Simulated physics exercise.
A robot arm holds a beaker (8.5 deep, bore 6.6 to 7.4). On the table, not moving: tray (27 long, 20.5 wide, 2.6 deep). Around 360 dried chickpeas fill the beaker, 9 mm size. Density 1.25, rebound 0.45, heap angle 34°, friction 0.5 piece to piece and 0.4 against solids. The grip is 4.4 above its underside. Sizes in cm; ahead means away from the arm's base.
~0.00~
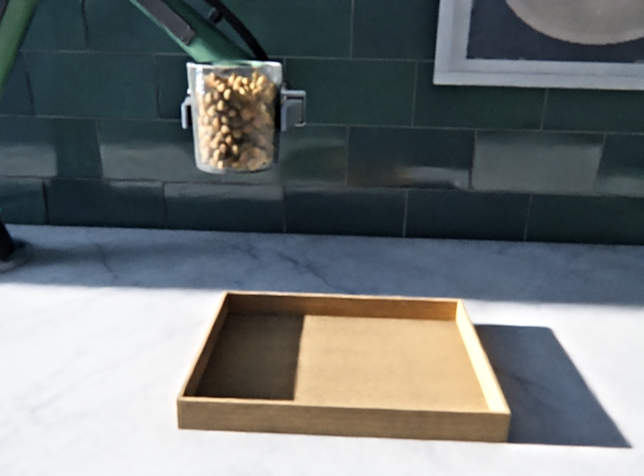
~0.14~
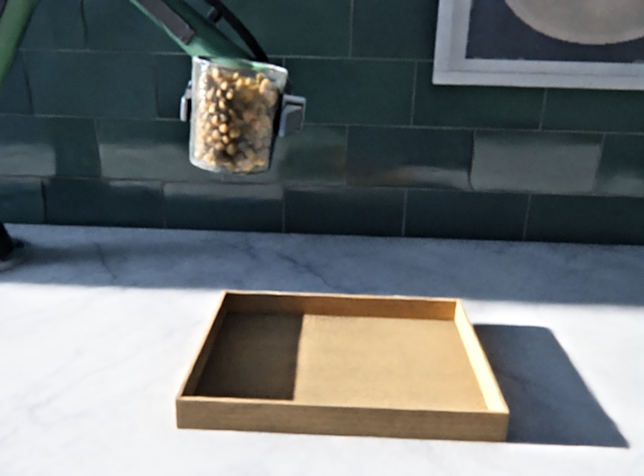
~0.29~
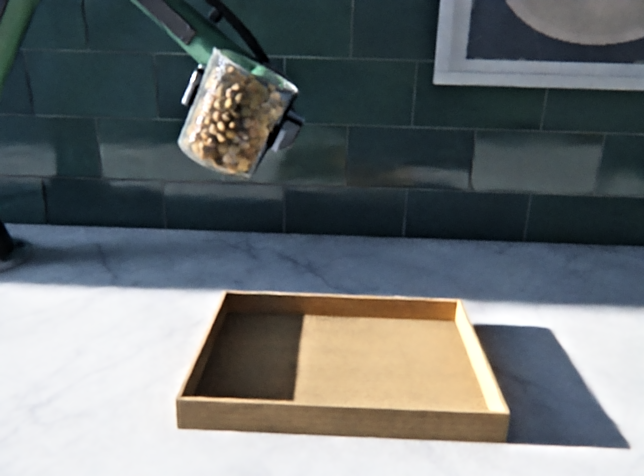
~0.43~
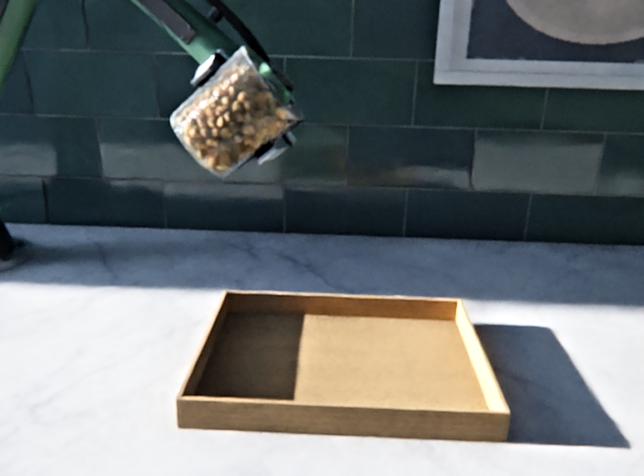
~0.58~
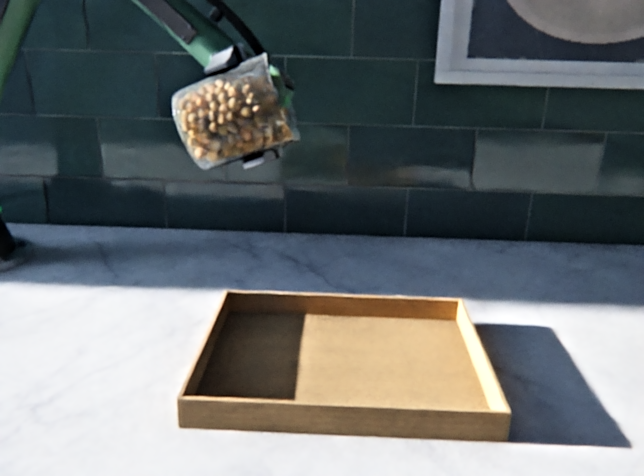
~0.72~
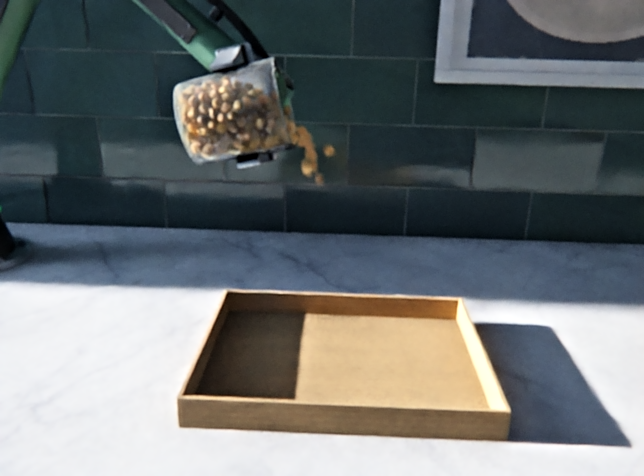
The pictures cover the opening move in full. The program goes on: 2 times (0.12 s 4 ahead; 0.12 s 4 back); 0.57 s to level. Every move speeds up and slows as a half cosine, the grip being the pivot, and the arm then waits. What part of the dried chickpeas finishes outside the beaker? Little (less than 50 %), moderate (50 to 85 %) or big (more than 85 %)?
Answer: Moderate; 50 to 85 % of the dried chickpeas finish outside the beaker.
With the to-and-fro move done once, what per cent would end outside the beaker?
It would be near 45 per cent.
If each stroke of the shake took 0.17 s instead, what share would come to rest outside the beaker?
In that case some 40 per cent.
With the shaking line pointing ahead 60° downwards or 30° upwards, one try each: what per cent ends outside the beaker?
Some 20 and 75 per cent.
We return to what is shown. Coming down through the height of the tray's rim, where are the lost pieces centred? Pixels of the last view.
Near (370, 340).
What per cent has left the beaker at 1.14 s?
About 45 per cent by then.
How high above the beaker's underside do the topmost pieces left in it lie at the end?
Roughly 5.0 cm.
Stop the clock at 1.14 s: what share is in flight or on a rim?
Roughly 5 per cent.
By 1.14 s, tilted 76° forward, highest piece 26 above the table; 196 in the beaker, 146 in the tray, 18 in flight or on a rim.
By 1.56 s, tilted 23° forward, highest piece 28 above the table; 223 in the tray, 131 in the beaker, 6 on the table or floor.
By 1.97 s, level, highest piece 25 above the table; 223 in the tray, 131 in the beaker, 6 on the table or floor.
By 3.02 s, level, highest piece 25 above the table; 223 in the tray, 131 in the beaker, 6 on the table or floor.
Final count, 223 in the tray, 131 in the beaker, 6 on the table or floor. That is 64 % outside the beaker.
